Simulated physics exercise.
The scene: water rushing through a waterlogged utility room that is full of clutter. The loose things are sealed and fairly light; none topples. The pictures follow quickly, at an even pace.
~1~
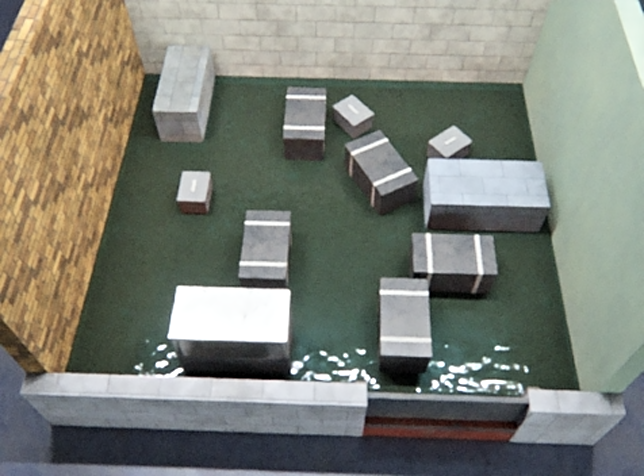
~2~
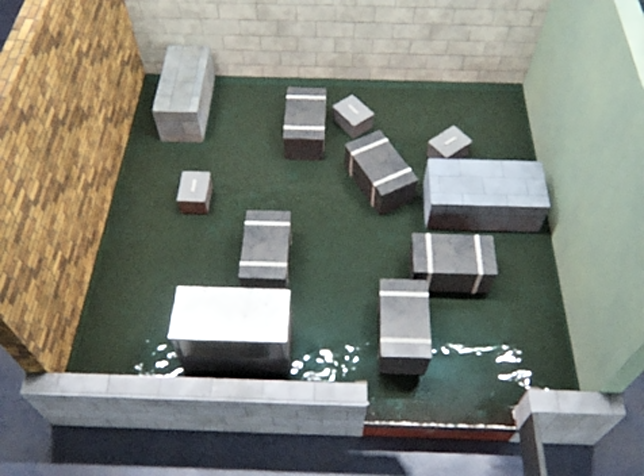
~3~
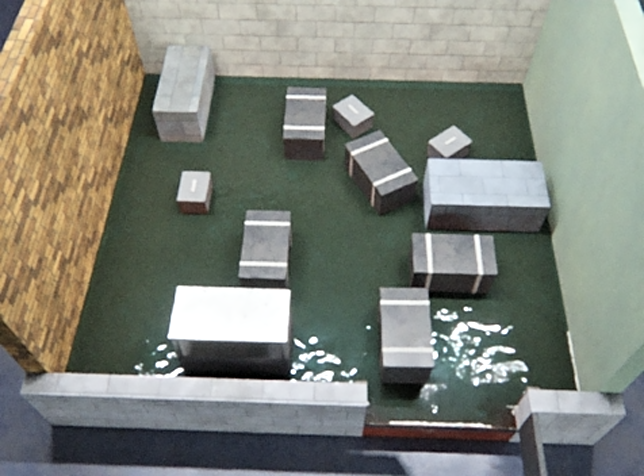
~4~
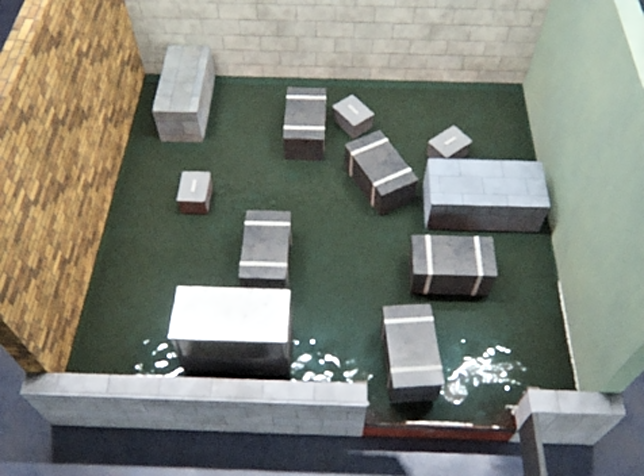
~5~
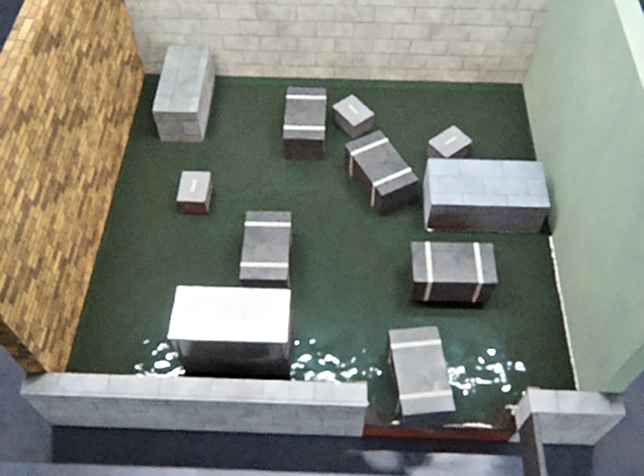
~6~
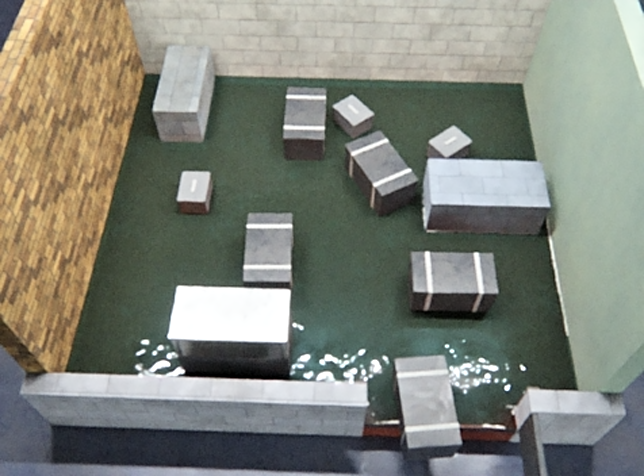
A walled room stood flooded with dark green water and cluttered with gray blocks and strapped trunks, and after a moment one trunk near the front drifted forward into the gap in the low wall.
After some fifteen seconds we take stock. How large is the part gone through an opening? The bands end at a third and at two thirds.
That comes to between one and two thirds.
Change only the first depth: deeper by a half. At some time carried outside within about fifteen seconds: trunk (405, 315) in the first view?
For that one: Through.
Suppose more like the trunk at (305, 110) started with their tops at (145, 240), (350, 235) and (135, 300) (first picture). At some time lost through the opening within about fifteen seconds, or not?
One after the other: Still in, gone, still in.
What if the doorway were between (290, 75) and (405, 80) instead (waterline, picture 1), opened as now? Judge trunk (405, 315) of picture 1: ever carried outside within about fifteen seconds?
My call: Stays.
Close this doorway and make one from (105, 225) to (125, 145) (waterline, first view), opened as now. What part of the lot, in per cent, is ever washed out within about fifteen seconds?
Close to 40 %.
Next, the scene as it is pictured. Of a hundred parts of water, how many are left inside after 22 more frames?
Some 66 per cent.
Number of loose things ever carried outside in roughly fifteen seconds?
The number is 3.
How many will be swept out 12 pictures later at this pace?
That makes 2.
A moment on, 1 of 8 are out; 7 afloat.
Next, 2 of 8 are out; 6 afloat.
Later, 3 of 8 are out; 5 afloat.
In the end, 3 of 8 are out; 5 afloat.
